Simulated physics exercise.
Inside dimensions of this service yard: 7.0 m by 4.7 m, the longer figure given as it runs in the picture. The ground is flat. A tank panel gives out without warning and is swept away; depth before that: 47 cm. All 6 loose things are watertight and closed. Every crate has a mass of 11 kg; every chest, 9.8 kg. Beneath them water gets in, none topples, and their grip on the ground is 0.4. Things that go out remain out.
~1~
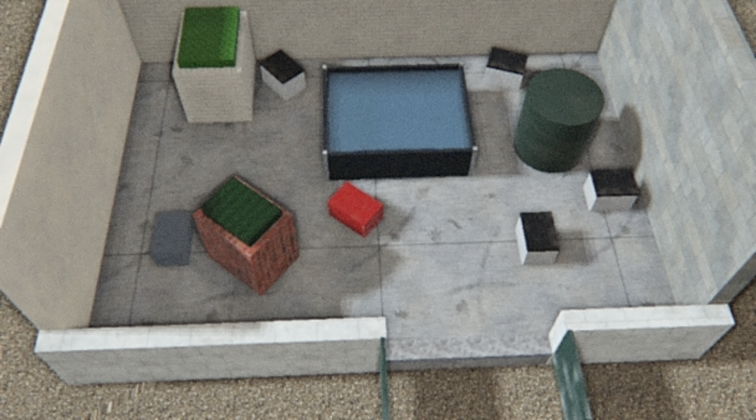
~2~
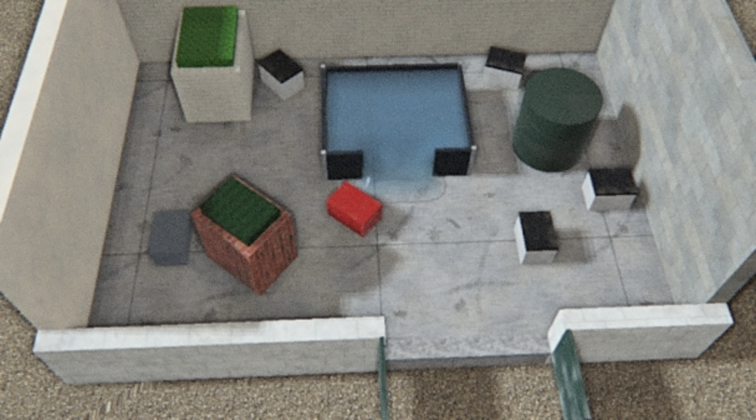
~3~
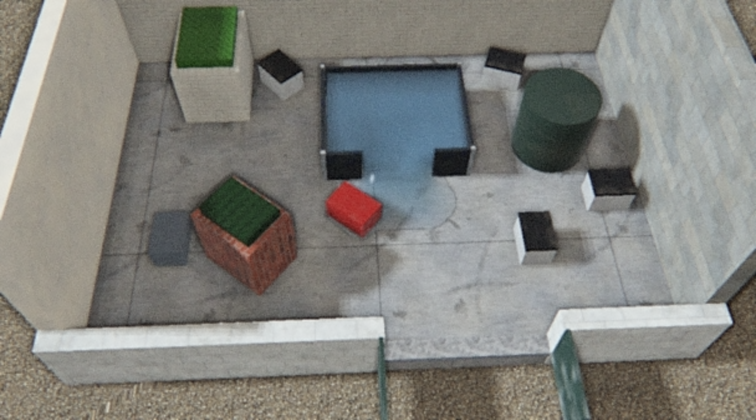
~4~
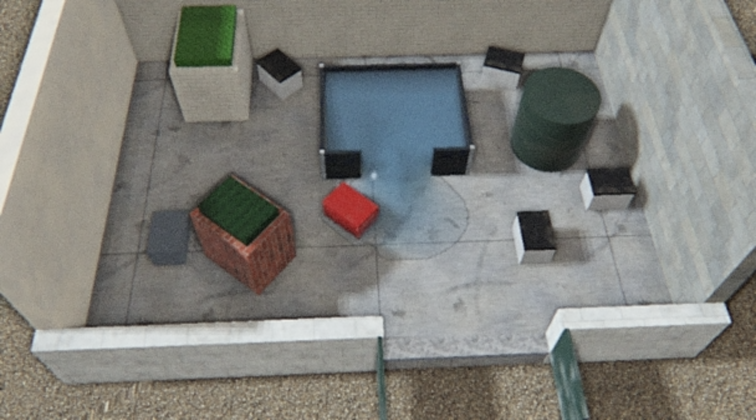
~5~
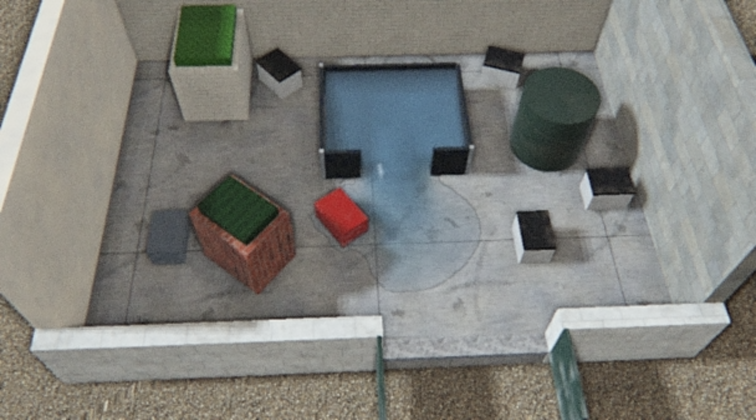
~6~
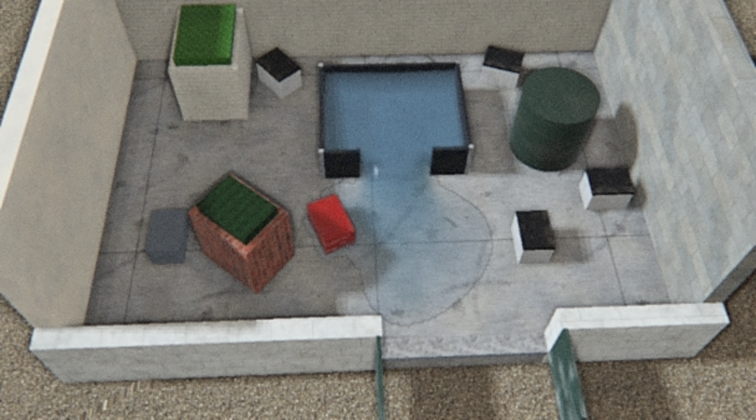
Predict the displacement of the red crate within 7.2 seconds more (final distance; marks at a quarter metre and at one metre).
It ends a bit off its spot.
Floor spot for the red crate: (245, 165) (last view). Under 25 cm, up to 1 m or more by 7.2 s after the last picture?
It holds its place.
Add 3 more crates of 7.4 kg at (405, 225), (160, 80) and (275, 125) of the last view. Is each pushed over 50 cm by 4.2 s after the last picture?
First outside the limit, then inside the limit, then inside the limit.
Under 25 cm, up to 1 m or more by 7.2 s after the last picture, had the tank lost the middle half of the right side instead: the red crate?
Result: Red crate essentially stationary.
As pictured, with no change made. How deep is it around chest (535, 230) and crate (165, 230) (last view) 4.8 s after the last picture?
Depths: Near 2 cm, then near 3 cm.
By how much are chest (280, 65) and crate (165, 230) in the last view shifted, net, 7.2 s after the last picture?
First 0 cm, then 0 cm.
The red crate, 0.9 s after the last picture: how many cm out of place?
By then it has shifted roughly 80 cm.
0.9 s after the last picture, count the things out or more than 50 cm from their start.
By then the count is 1.
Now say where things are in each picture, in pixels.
In the first frame, the red crate at (356, 203), on the bottom; 2.8 m2 under water; 0 of 6 have shifted.
In the second frame, the red crate at (354, 202) rests on the ground; water covers 3.3 m2; 0 of 6 have shifted.
In the third frame, the red crate at (354, 203) rests on the ground; 3.8 m2 under water; 0 of 6 have shifted.
In the fourth frame, the red crate at (351, 204) rests on the ground, 4 cm from its start; 4.5 m2 under water; 0 of 6 have shifted.
In the fifth frame, the red crate at (341, 211) rests on the ground, 20 cm from its start; water covers 5.3 m2; 1 of 6 have shifted.
In the sixth frame, the red crate at (331, 218) rests on the ground, 36 cm from its start; water covers 6.1 m2; 1 of 6 have shifted.
Then, 0.9 s after the last picture the red crate is near (299, 225), 0.7 m from its start, aground; 0 of 6 are out; 0 afloat.
Then, 2.8 s after the last picture the red crate is near (296, 222), 0.8 m from its start, aground; 0 of 6 are out; 0 afloat.
Then, 4.8 s after the last picture the red crate is near (296, 222), 0.8 m from its start, aground; 0 of 6 are out; 0 afloat.
Then, 7.2 s after the last picture the red crate is near (296, 222), 0.8 m from its start, aground; 0 of 6 are out; 0 afloat.
